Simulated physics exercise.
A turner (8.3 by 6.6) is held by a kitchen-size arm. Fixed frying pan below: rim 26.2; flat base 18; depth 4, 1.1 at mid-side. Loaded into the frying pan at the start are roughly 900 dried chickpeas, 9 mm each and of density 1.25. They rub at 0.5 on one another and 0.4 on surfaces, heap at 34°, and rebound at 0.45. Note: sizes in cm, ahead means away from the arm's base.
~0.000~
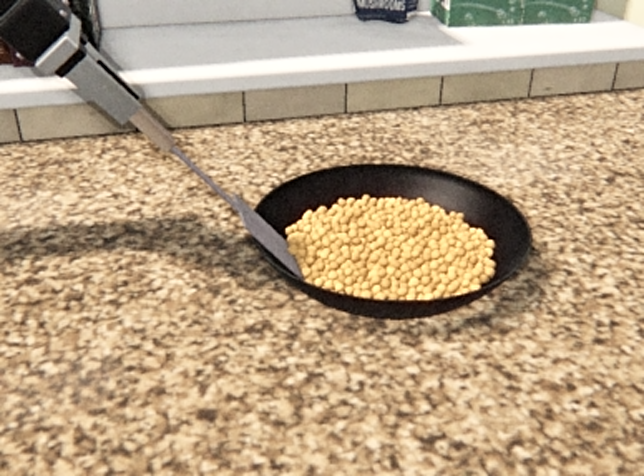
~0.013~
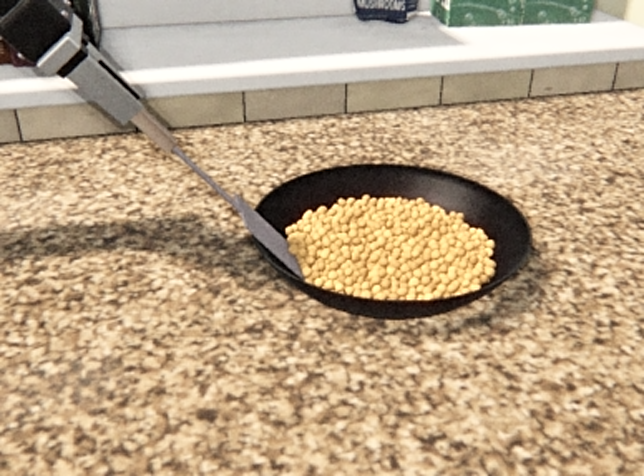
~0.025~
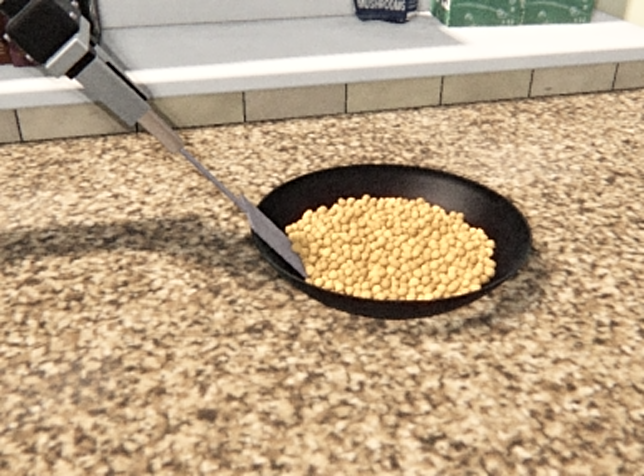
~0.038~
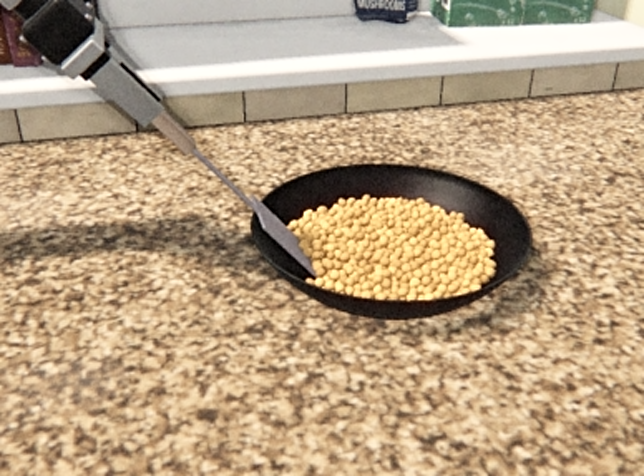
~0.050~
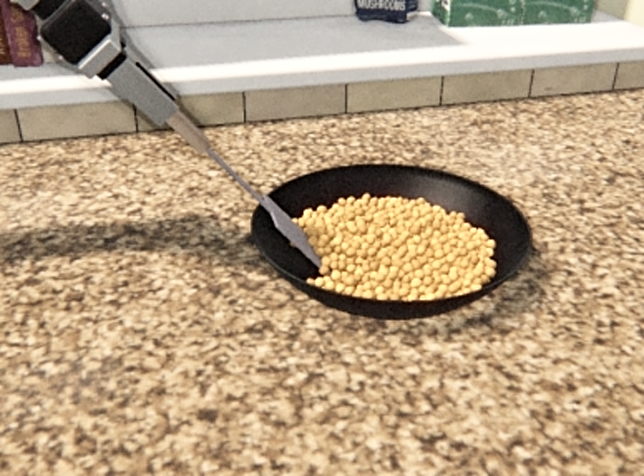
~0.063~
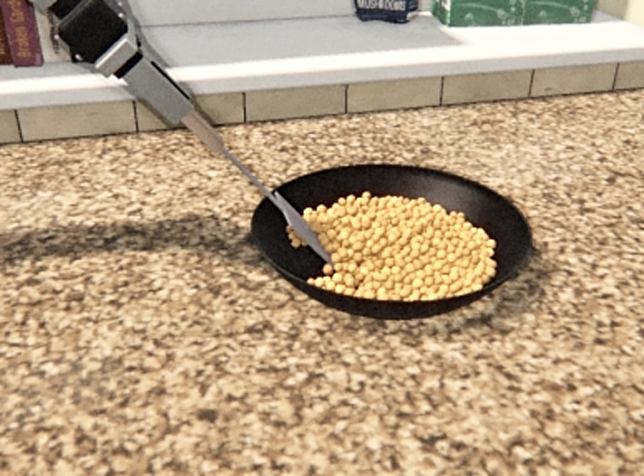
We see a robotic arm holding a metal turner at the left edge of a black frying pan of chickpeas on a speckled countertop. The turner stays still briefly, then slides slowly right, pushing into the chickpeas.
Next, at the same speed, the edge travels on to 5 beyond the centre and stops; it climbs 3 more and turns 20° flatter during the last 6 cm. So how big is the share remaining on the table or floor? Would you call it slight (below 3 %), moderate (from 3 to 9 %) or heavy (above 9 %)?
I would call it slight.
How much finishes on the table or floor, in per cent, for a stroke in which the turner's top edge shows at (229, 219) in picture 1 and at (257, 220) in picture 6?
It works out to about 0 %, more or less.
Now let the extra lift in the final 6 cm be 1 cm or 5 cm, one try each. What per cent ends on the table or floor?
Roughly 0 per cent, then 10 per cent.
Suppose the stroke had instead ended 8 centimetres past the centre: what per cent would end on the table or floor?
Then the share is near 10 in a hundred.
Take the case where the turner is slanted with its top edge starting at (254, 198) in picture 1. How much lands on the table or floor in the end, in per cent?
I'd estimate around 0 per cent.
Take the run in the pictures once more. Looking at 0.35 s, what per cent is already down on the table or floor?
Close to 0 per cent of the load.
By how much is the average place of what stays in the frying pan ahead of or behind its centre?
Some 3.5 cm ahead.
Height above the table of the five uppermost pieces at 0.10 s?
Around 5 cm above the table.
By 0.10 s, sloping 51°, highest piece 6 above the table; 900 in the frying pan.
By 0.14 s, sloping 43°, highest piece 6 above the table; 900 in the frying pan.
By 0.35 s, sloping 31°, highest piece 5 above the table; 888 in the frying pan, 9 on the table or floor, 3 on the blade or in flight.
By 1.40 s, sloping 31°, highest piece 4 above the table; 886 in the frying pan, 14 on the table or floor.
Final count, 886 in the frying pan, 14 on the table or floor. That is 2 % on the table or floor.
